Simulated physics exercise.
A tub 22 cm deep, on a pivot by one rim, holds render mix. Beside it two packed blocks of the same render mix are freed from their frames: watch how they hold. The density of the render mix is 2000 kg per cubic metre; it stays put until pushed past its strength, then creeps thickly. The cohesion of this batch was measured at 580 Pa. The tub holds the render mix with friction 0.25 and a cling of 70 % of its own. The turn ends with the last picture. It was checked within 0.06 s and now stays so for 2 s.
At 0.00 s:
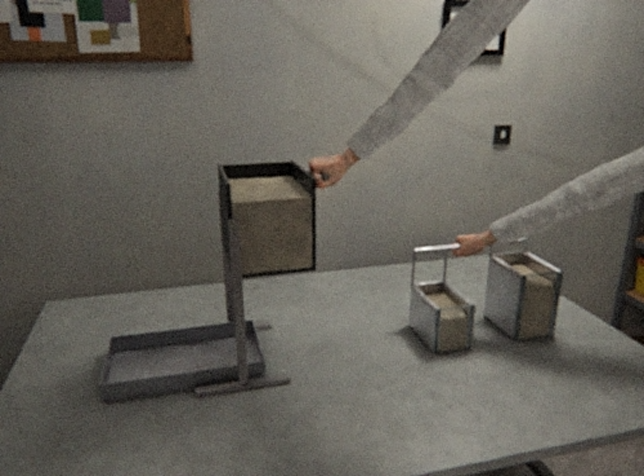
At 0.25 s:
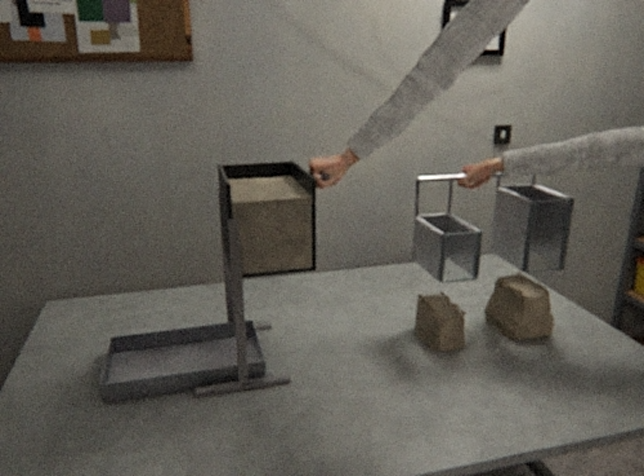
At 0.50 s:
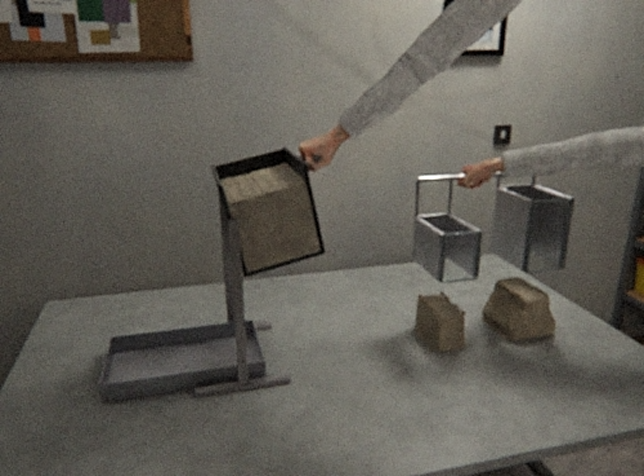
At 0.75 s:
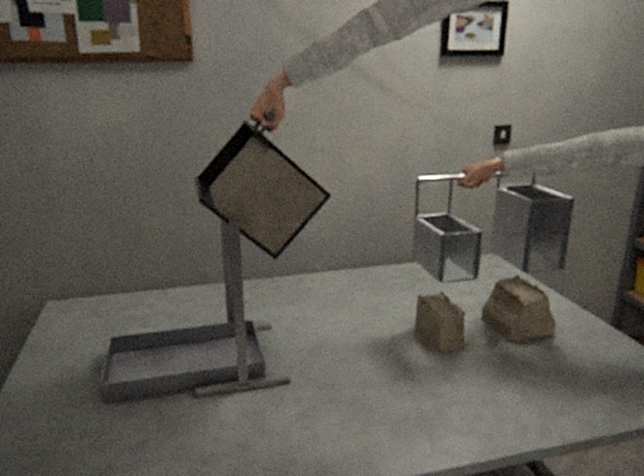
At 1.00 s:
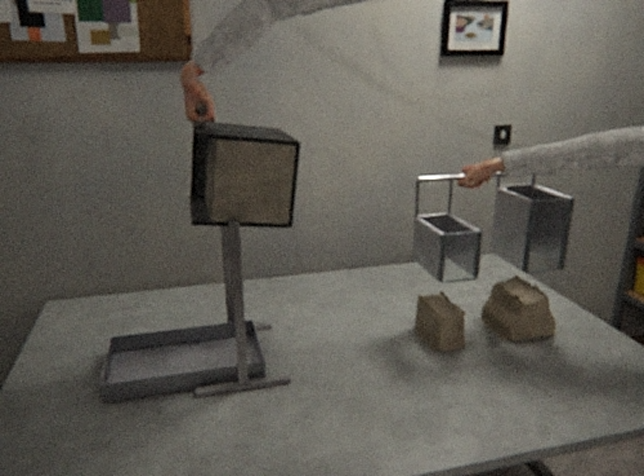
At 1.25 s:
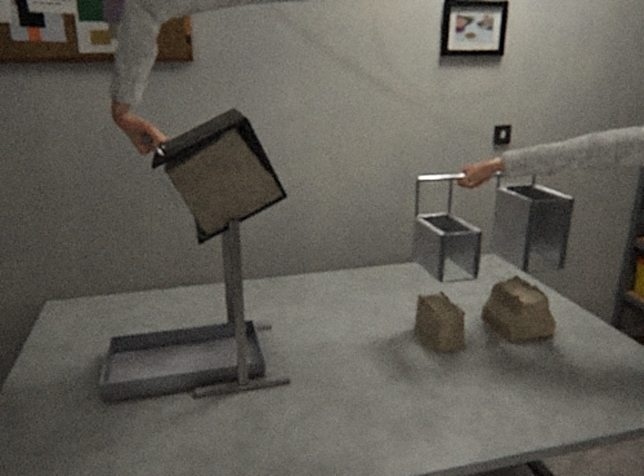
The video shows one hand lifting two metal boxes off brown blocks on a table, the right block slumping slightly, while another hand turns a dark container of packed brown material on a stand leftward until steeply tilted.
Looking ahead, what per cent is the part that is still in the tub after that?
The part that is still in the tub after that is near 10 %.
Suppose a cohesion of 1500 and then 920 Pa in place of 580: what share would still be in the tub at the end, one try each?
In turn about 14 %, 7 %.
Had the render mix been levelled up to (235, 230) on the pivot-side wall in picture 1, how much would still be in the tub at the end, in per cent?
It would be near 7 %.
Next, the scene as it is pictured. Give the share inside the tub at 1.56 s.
Near 30 %.
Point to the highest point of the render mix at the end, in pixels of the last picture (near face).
Around (219, 213).
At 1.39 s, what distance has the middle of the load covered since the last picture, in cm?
Roughly 8 cm.
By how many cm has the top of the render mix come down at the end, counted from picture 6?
Roughly 18 cm.
After 1.39 s, the tub is at 115 degrees and holds 71 %.
After 1.56 s, the tub is at 115 degrees and holds 32 %.
After 1.73 s, the tub is at 115 degrees and holds 20 %.
After 1.90 s, the tub is at 115 degrees and holds 10 %.
After 3.25 s, at the end, the tub is at 115 degrees and holds 10 %.
